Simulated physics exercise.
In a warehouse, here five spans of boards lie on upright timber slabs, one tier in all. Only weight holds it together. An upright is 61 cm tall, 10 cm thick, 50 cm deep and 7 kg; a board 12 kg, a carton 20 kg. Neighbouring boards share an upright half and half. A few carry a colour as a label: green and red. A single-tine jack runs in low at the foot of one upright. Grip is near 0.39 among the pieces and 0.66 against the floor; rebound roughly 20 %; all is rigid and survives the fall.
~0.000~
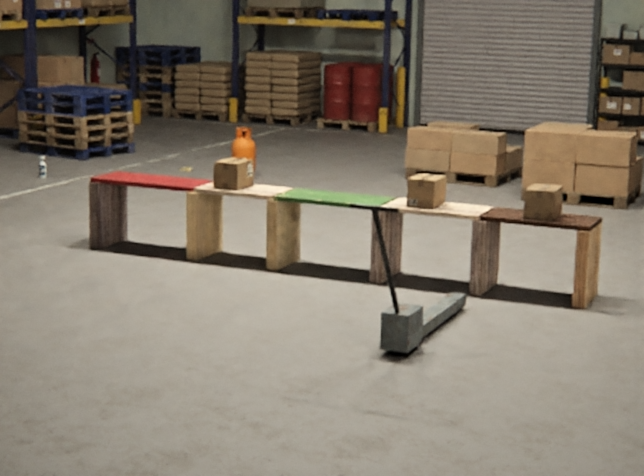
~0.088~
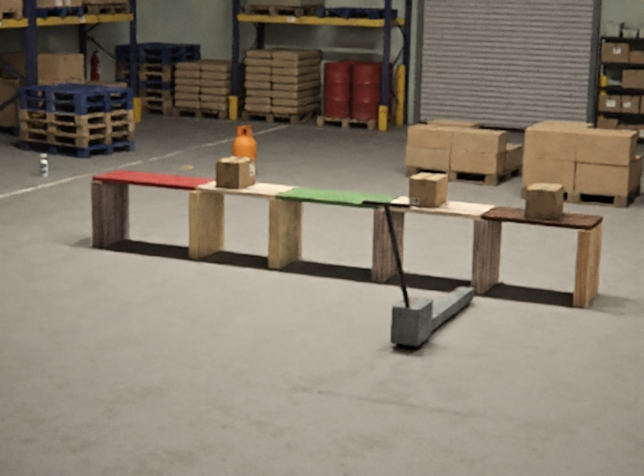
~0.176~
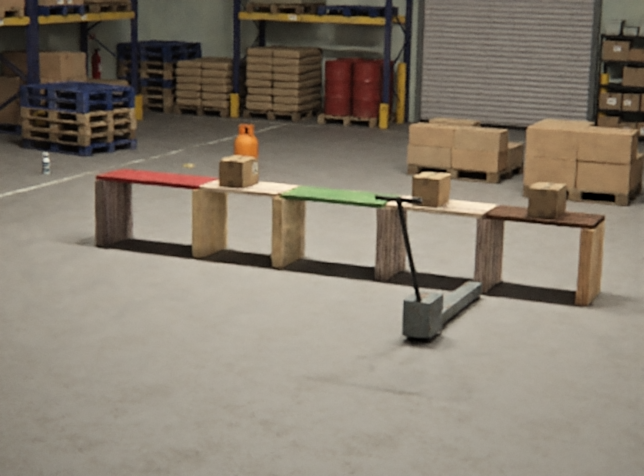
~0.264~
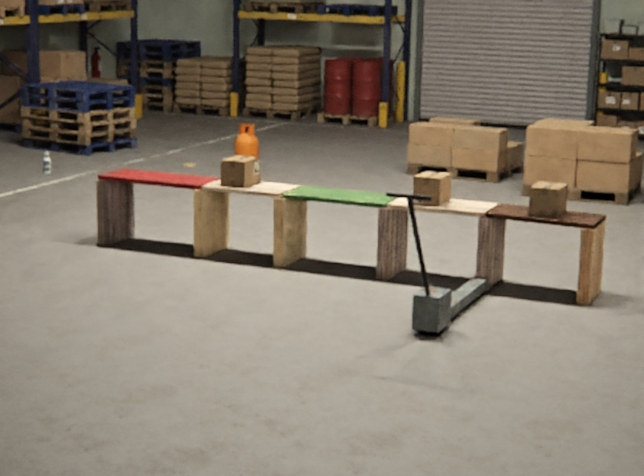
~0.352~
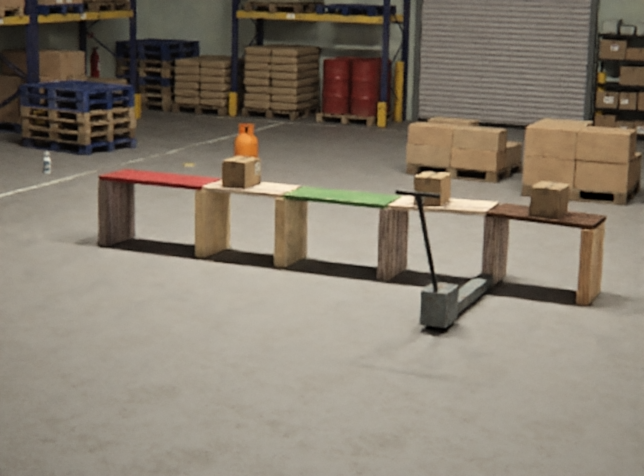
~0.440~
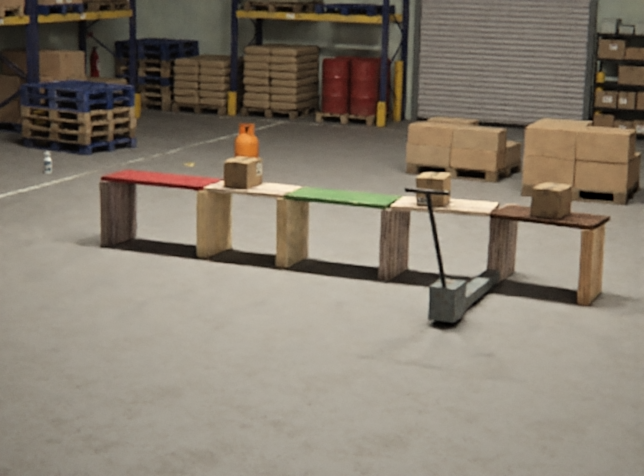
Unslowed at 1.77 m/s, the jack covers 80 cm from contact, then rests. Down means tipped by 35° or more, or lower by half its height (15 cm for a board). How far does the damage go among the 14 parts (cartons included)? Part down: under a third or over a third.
Ending down: Over a third.
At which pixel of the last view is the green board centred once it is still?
Around (340, 223).
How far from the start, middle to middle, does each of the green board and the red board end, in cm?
Moved: Green 20, red 0.
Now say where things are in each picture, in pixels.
In the first picture (each place is the centre of the face we see best; the camera moves round a little), jack tip (462, 299) 44 cm short; green board (335, 197); red board (153, 179); all as stacked.
The second picture shows jack tip (470, 294) 29 cm short; red board (155, 178).
The third picture shows jack tip (479, 288) 13 cm short; red board (158, 177).
The fourth picture shows jack tip (485, 283) 25 mm in; green board (342, 194); one has shifted.
The fifth picture shows jack tip (491, 279) 18 cm in; green board (343, 195); 3 have shifted.
The sixth picture shows jack tip (497, 276) 34 cm in; green board (344, 196); red board (163, 178); 5 have shifted.
By 0.58 s, none of the 14 pieces down, 6 disturbed; green board moved 22 mm.
By 0.78 s, 4 of the 14 pieces down; green board moved 19 mm.
By 0.96 s, 5 of the 14 pieces down; green board moved 24 mm.
By 1.14 s, 6 of the 14 pieces down; green board tilted 15°, 11 cm lower.
When it is over (2.0 s), 7 of the 14 pieces down; green board tilted 29°, 22 cm lower; red board unmoved. That is 50 per cent. In pixels of the last frame, middles, green board near (340, 223), red board near (163, 180).
